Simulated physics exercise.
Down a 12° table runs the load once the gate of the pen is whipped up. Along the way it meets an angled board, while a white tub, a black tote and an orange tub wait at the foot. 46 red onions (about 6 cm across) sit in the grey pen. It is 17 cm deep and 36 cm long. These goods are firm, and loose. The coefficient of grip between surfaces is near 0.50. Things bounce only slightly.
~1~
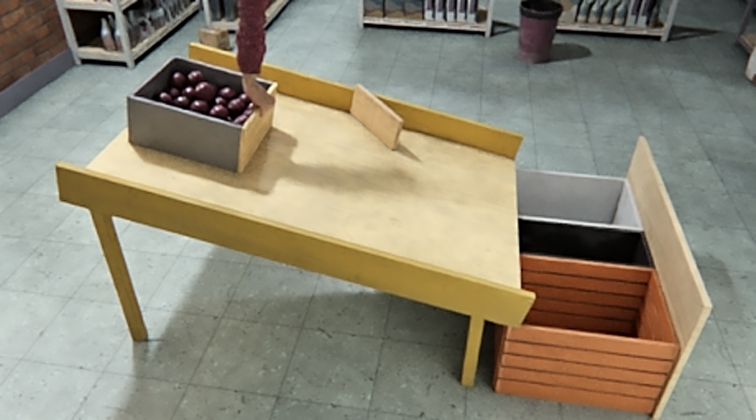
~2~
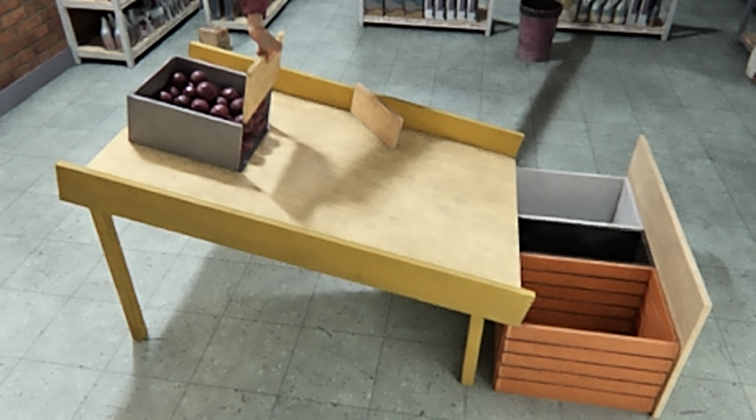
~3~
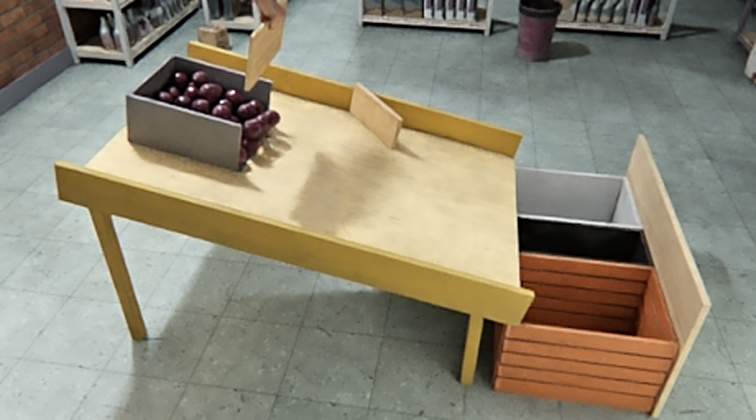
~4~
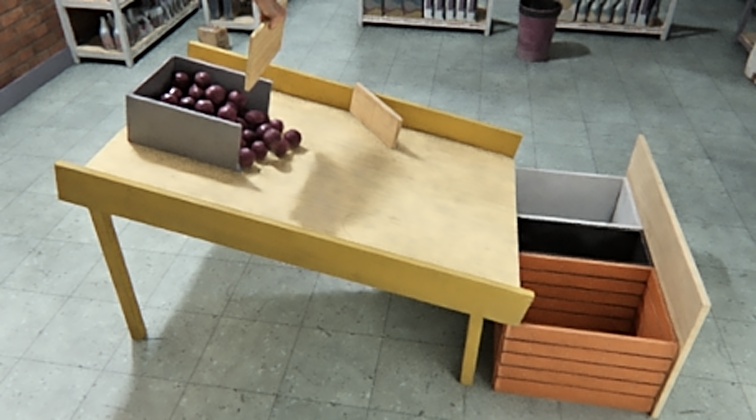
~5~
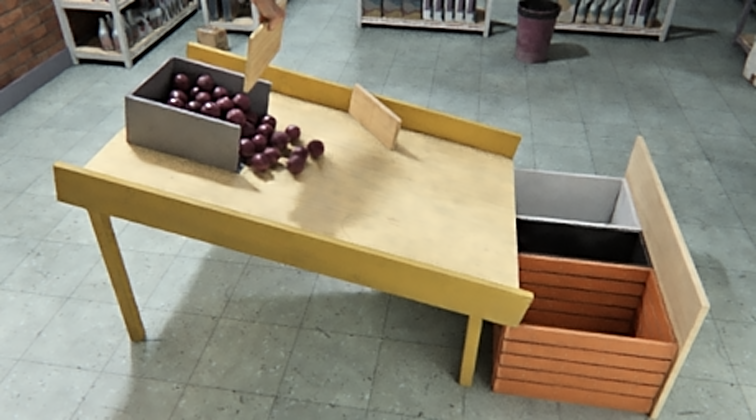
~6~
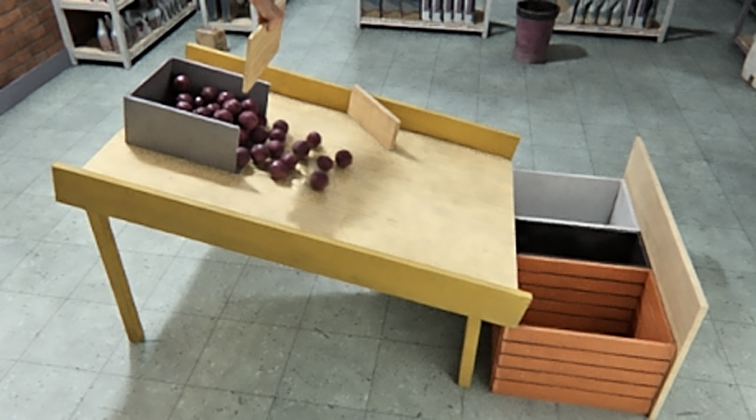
A hand pulled up the wooden gate of a grey box on a yellow-edged table, and dark red onions spilled out, a few rolling loosely down the tabletop toward the right.
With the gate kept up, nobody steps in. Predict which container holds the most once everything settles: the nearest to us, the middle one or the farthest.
Middle.
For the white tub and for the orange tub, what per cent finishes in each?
Roughly 25 % for the first place and 15 % for the second.
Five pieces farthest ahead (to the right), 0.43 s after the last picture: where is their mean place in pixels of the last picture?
They're centred near (438, 197).
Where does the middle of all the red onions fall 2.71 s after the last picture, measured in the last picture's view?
I'd put the middle close to (589, 300) in the last view.
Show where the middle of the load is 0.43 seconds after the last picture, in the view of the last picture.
I'd put the middle close to (273, 143) in the last view.
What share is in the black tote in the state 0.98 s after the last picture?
By that time, roughly 10 percent.
Then, 0.43 s after the last picture, 19 still in the grey pen and 27 on the slope.
Then, 0.98 s after the last picture, 3 still in the grey pen, 1 in the white tub, 5 in the black tote, 2 in the orange tub, 30 on the slope and 5 in the air.
Then, 1.73 s after the last picture, 8 in the white tub, 19 in the black tote, 6 in the orange tub, 7 on the slope and 6 in the air.
When it is over (2.71 s after the last picture), 11 in the white tub, 27 in the black tote and 8 in the orange tub.
